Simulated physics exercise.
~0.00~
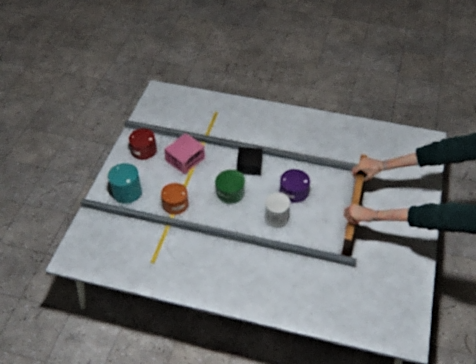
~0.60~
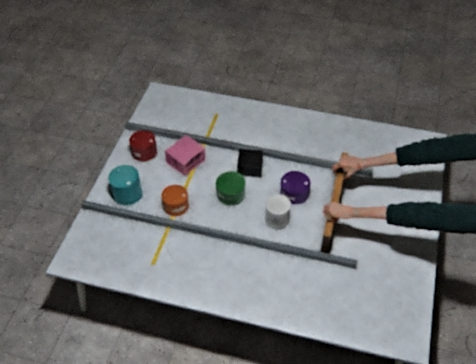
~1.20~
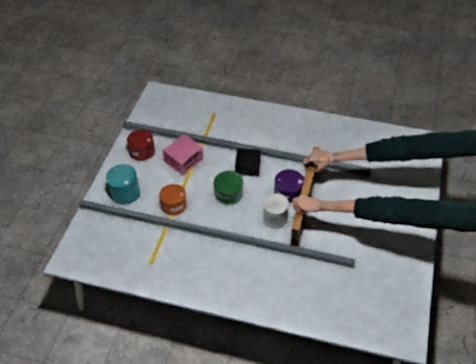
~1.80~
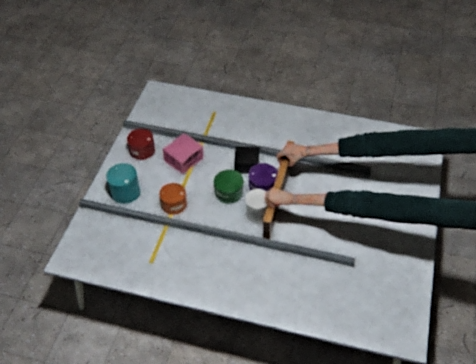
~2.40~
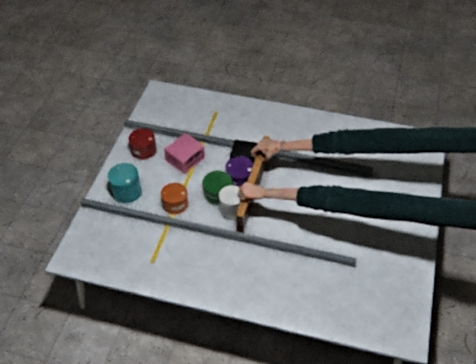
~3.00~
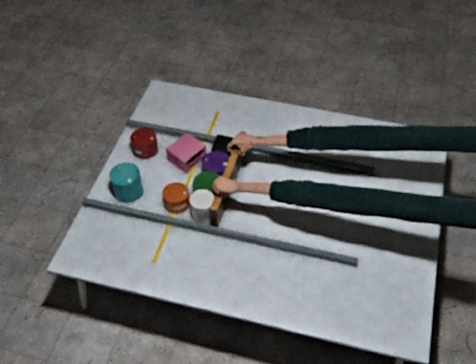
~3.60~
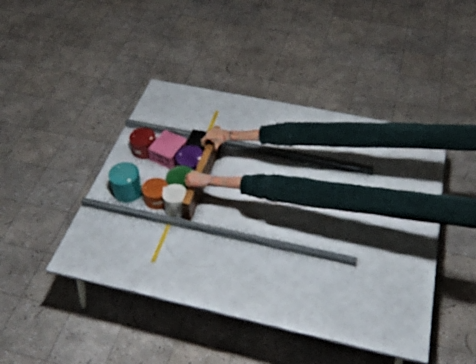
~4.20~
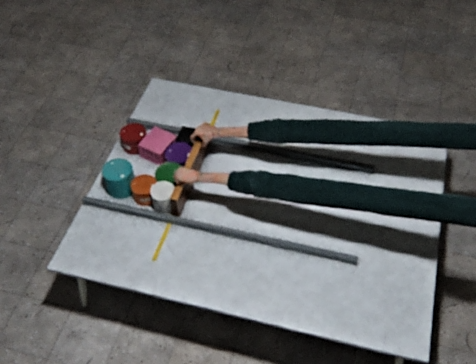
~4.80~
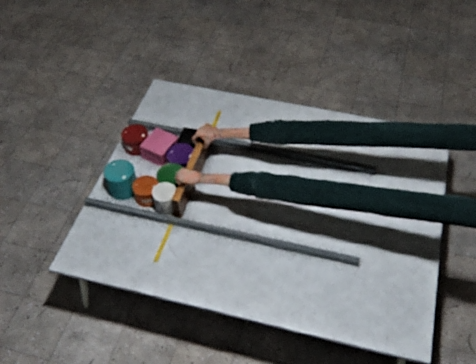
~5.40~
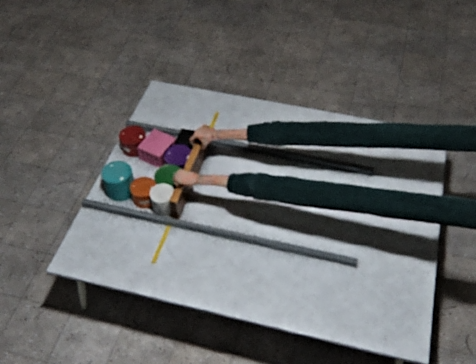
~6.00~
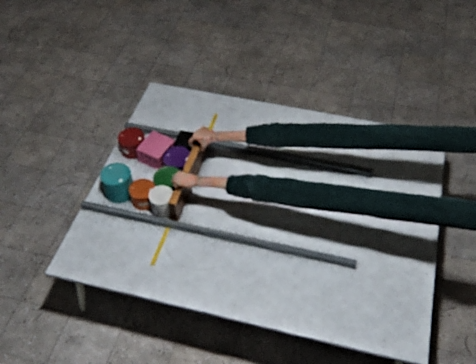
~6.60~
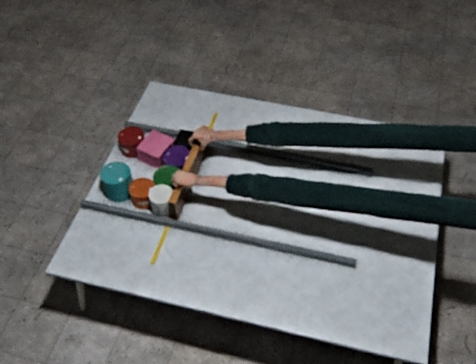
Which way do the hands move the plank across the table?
The hands push the plank to the left, gathering the objects ahead of it.
